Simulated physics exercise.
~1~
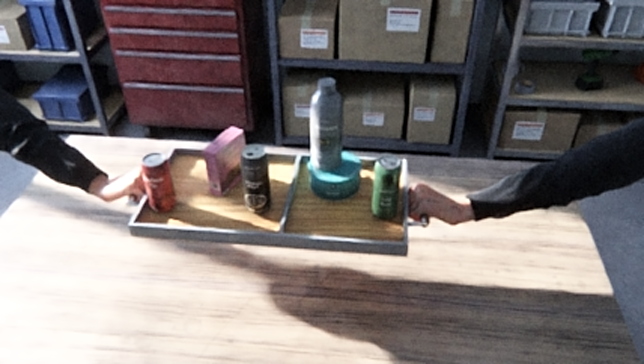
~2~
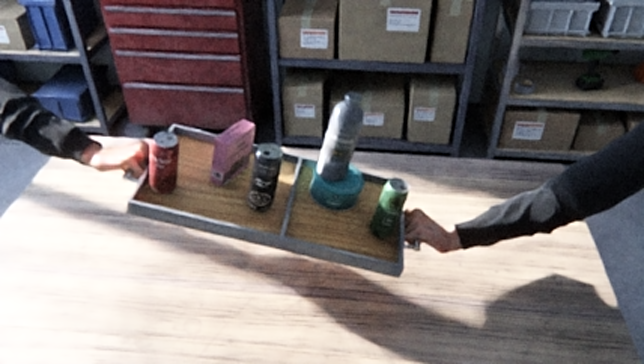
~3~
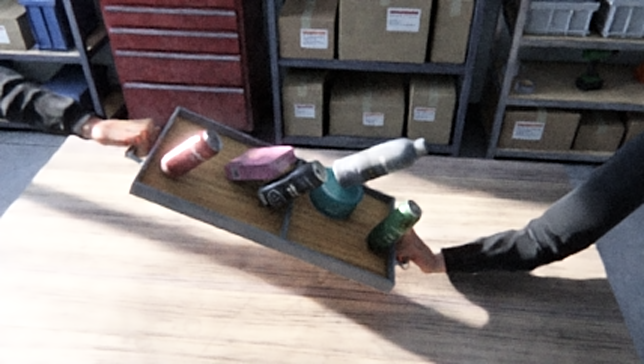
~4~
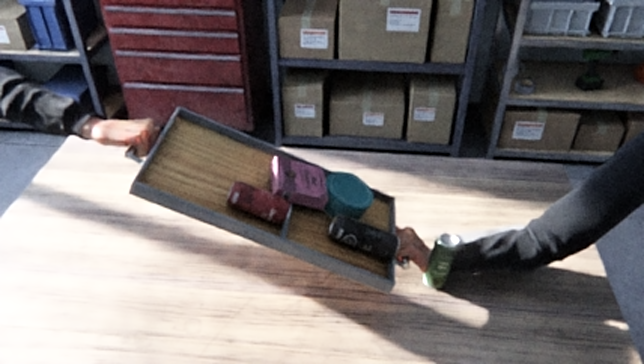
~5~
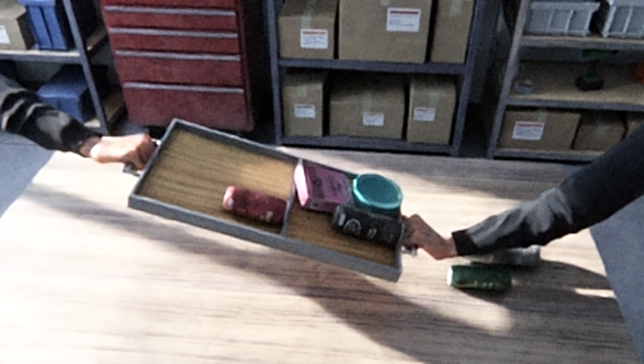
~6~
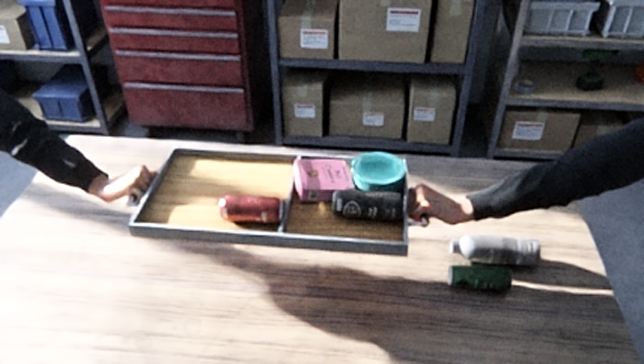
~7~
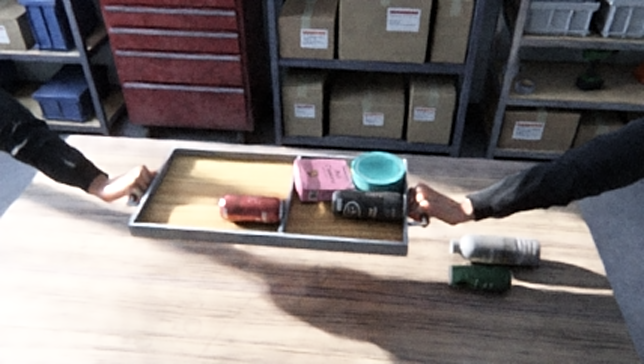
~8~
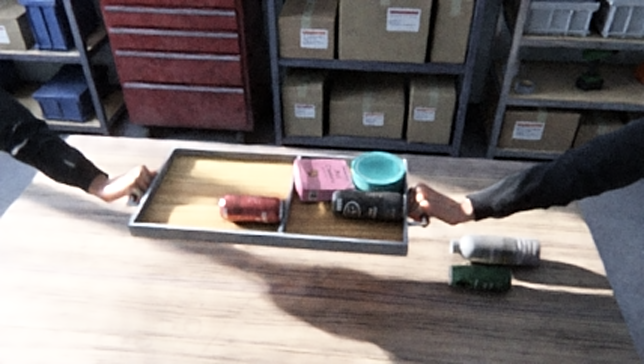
Two hands tipped a serving tray down to the right, making its cans, packet, tub and grey bottle lean, topple and slide, and after it was levelled, the green can and bottle lay on the table while the rest stayed aboard.
